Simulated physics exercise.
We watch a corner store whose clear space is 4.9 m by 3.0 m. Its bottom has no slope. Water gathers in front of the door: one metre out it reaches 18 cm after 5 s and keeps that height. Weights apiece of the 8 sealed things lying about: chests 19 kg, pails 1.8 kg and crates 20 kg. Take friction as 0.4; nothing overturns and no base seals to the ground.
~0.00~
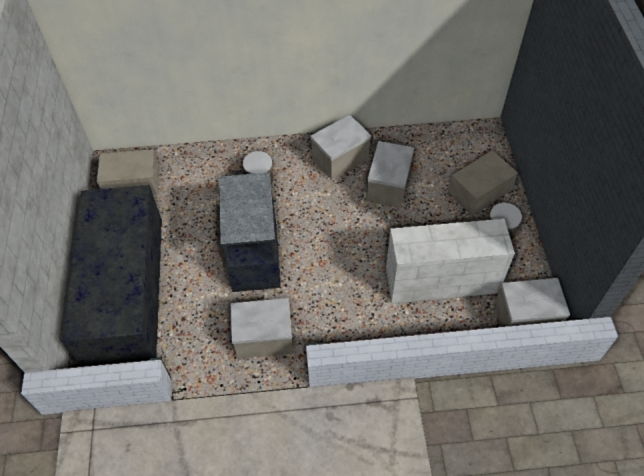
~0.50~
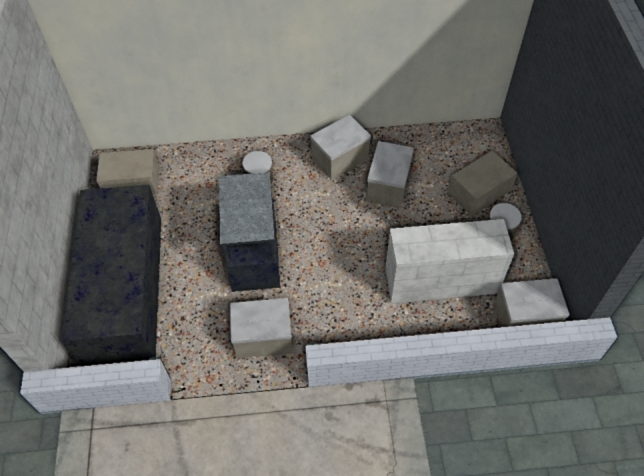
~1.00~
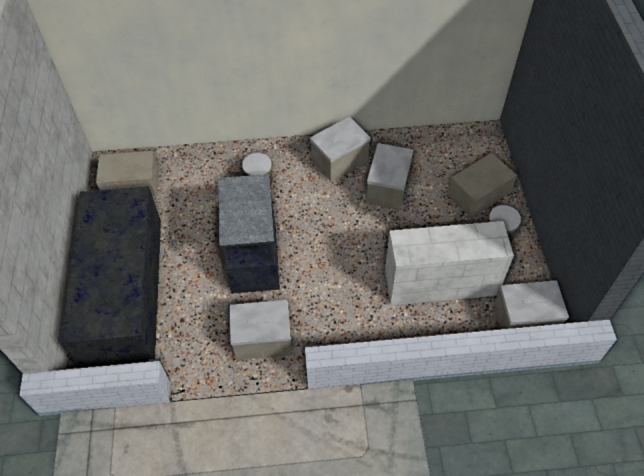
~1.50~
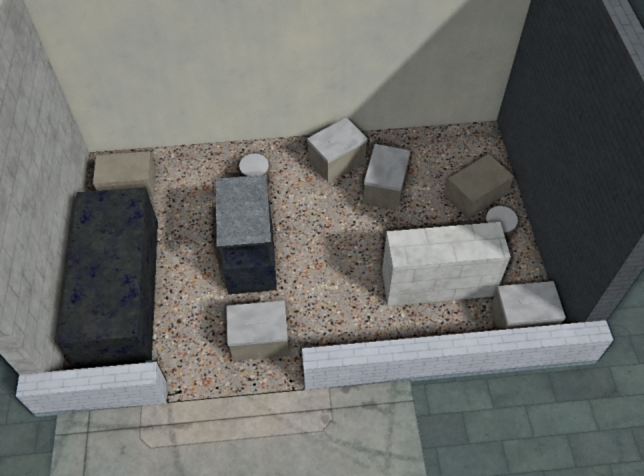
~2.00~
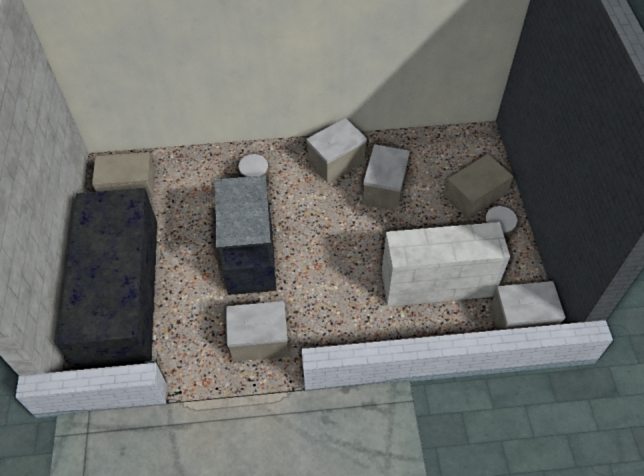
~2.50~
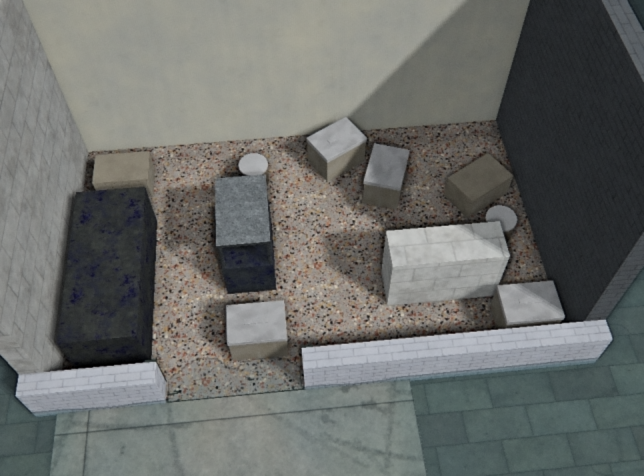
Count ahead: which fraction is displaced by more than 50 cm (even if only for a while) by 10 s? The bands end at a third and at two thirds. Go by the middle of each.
Share: Less than a third.
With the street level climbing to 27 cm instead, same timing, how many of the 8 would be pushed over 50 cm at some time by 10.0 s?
In that case 5 of them.
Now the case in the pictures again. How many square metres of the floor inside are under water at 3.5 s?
Some 1.0 m2.
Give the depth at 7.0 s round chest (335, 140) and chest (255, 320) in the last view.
About 3 and 4 cm.
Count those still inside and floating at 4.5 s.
0 of them.
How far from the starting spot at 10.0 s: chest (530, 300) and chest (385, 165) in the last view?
In turn: 30 cm, 5 cm.
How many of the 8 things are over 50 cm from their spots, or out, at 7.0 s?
I count 0.
After 3.5 s 0 of 8 are over 50 cm from their spots; 0 afloat.
After 4.5 s 0 of 8 are over 50 cm from their spots; 0 afloat.
After 7.0 s 0 of 8 are over 50 cm from their spots; 1 afloat.
After 10.0 s 1 of 8 are over 50 cm from their spots, and 1 have been at some point; 2 afloat.
